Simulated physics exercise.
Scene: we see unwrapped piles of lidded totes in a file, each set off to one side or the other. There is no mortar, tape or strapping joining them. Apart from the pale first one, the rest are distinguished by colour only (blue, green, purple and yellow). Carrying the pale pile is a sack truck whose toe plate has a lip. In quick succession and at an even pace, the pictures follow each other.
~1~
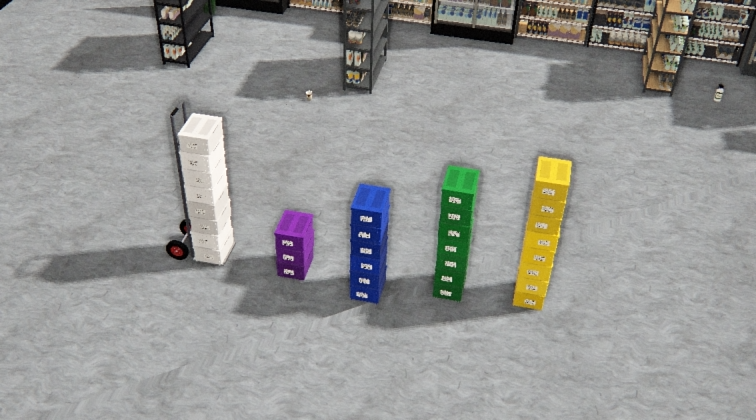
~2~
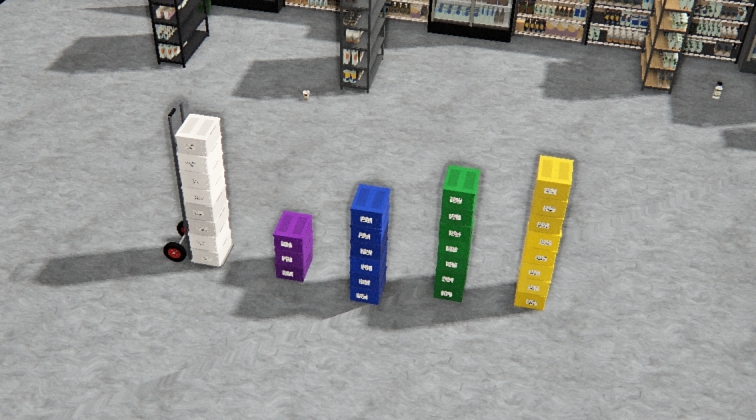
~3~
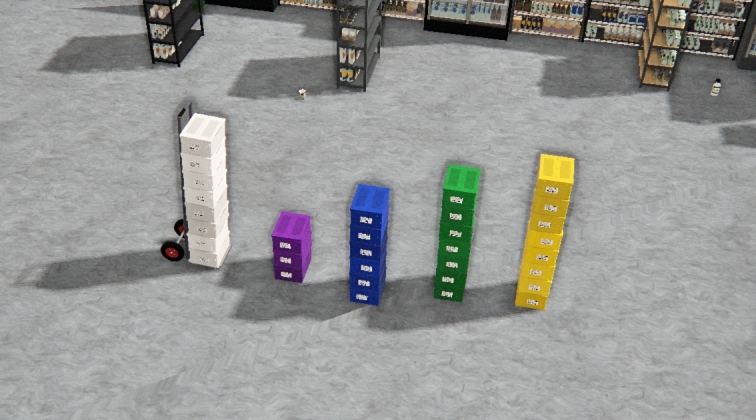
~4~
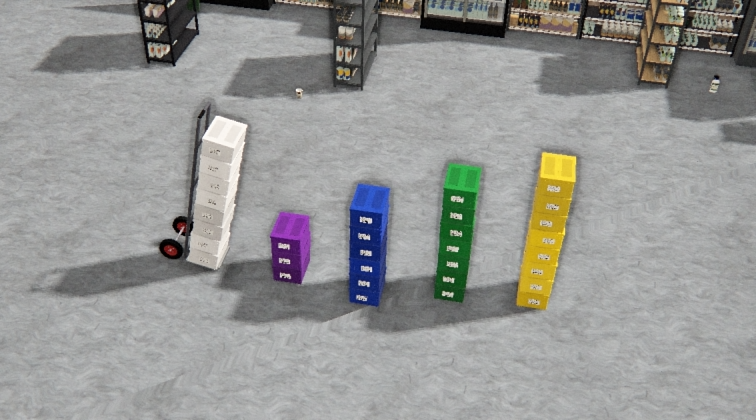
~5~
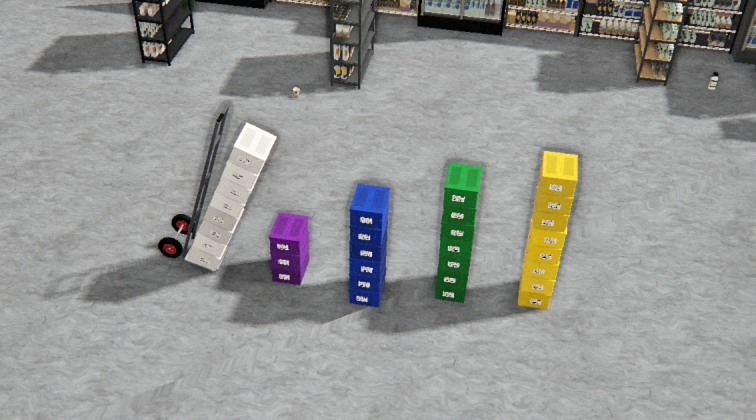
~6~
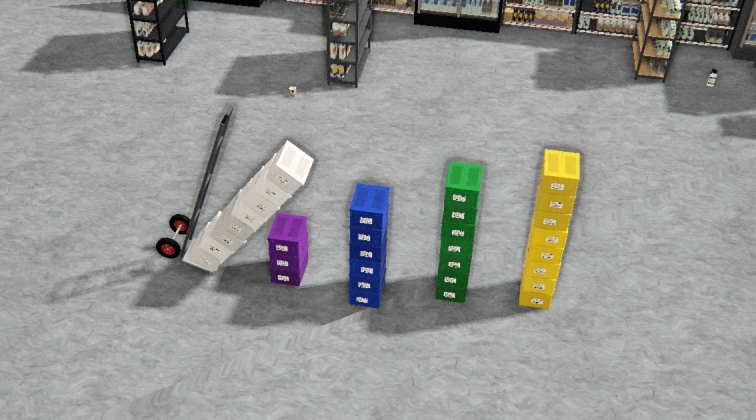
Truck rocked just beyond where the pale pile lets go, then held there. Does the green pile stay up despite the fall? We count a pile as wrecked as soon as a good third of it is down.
Yes, it stays mostly up.
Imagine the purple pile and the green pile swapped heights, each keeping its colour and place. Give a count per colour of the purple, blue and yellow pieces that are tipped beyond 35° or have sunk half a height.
Purple 6, blue 5, yellow 0.
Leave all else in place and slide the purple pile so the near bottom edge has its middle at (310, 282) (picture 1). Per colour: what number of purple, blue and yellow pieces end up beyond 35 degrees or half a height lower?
Purple 2, blue 3, yellow 0.
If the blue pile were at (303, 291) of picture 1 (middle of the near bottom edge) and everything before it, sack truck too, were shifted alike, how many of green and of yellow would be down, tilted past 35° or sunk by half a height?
Colour by colour, the numbers are green 0 and yellow 0.
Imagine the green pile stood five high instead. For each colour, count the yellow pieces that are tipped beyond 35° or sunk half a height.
I count yellow 0.
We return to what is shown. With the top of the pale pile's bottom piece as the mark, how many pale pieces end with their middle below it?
Of the pale pieces, the number is 5.
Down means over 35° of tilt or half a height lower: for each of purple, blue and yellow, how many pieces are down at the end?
Final tally of down pieces: Purple = 2; blue = 3; yellow = 0.
Soon after the last picture, 8 of the pale pile down; none of the 7 green totes down (0 of 24 in all colours); top green tote unmoved; top purple tote shifted a little.
A little later, 8 of the pale pile down; none of the 7 green totes down (0 of 24 in all colours); top green tote unmoved; top blue tote leaning a little.
Later still, 8 of the pale pile down; none of the 7 green totes down (5 of 24 in all colours); top green tote unmoved; top blue tote leaning well over, some two heights lower.
After that, 8 of the pale pile down; none of the 7 green totes down (5 of 24 in all colours); top green tote unmoved; top purple tote leaning well over, half its height lower.
At rest, 8 of the pale pile down; none of the 7 green totes down (5 of 24 in all colours); top green tote unmoved; top purple tote leaning well over, half its height lower. As the last picture would show them, middles, top green tote near (464, 185), top purple tote near (336, 248).
